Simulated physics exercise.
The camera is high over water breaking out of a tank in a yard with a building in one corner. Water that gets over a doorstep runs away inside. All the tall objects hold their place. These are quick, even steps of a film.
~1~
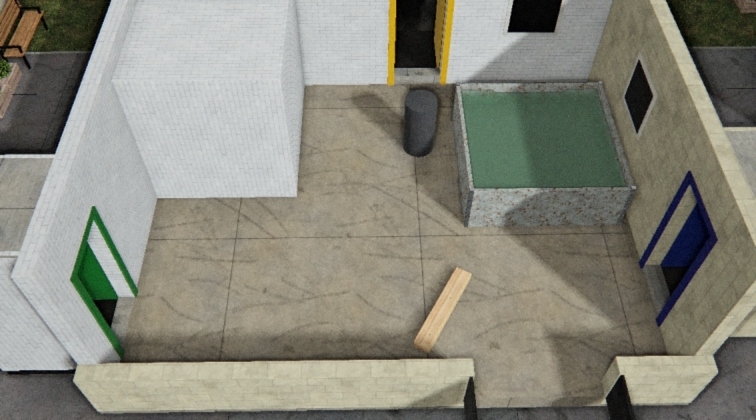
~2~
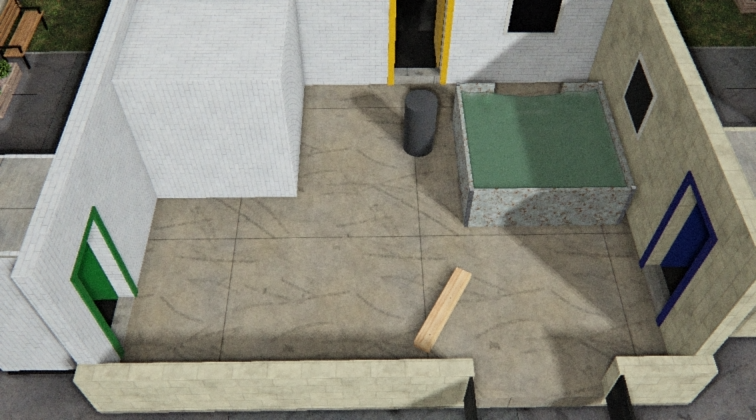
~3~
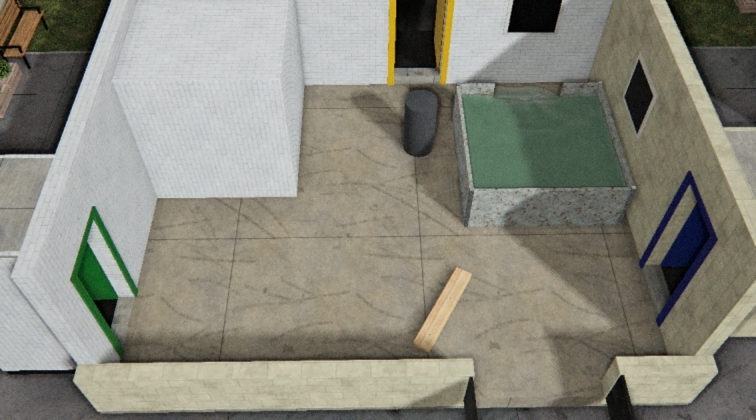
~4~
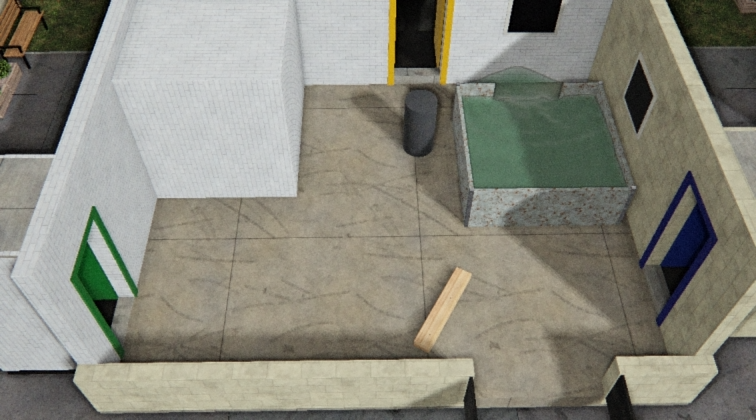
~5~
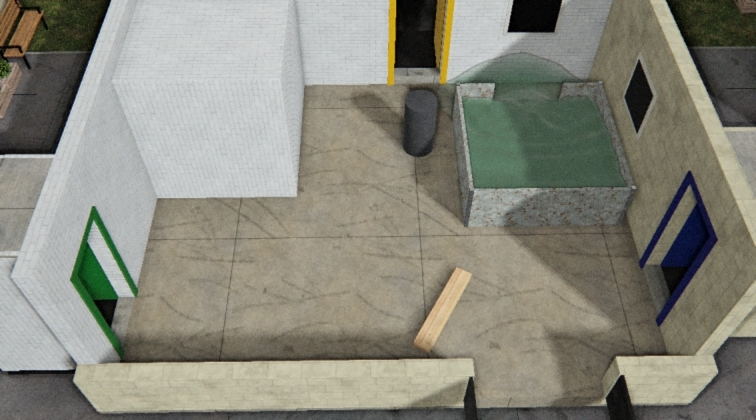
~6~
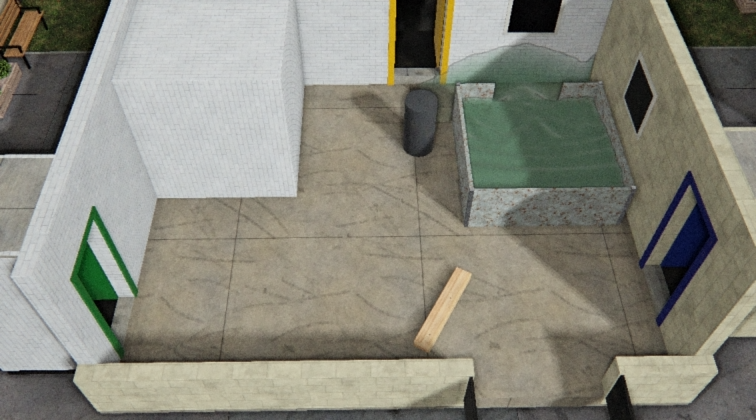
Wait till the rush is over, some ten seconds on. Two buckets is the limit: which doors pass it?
In the end: The blue door stays under that; the green door takes more than that; the yellow door stays under that.
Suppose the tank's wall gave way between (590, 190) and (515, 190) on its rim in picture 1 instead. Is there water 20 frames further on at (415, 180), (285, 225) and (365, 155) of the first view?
One after the other: Free of water, dry, free of water.
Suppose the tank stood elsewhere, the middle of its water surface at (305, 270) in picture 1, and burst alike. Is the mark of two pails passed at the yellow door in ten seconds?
Then: Yellow lets more in.
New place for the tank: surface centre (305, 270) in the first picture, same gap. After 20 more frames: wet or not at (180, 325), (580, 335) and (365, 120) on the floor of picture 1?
As listed: Wet, free of water, wet.
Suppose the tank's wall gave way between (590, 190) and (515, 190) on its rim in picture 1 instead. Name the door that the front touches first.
I say the blue door.
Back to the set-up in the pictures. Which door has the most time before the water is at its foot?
That is the door marked green.
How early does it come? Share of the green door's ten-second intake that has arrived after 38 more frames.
About 0 per cent.
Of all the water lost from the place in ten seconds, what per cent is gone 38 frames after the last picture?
I make it 25 per cent.
A moment on, water covers 15 % of the floor; the blue door not reached, the green door not reached, the yellow door wet at the sill, nothing in.
Next, water covers 25 % of the floor; the blue door wet at the sill, nothing in, the green door not reached, the yellow door wet at the sill, nothing in.
Then, water covers 50 % of the floor; the blue door wet at the sill, nothing in, the green door not reached, the yellow door wet at the sill, nothing in.
Later, water covers 85 % of the floor; the blue door wet at the sill, nothing in, the green door wet at the sill, nothing in, the yellow door under two buckets in.
In the end, water covers 95 % of the floor; the blue door wet at the sill, nothing in, the green door far over two buckets in, the yellow door under two buckets in.
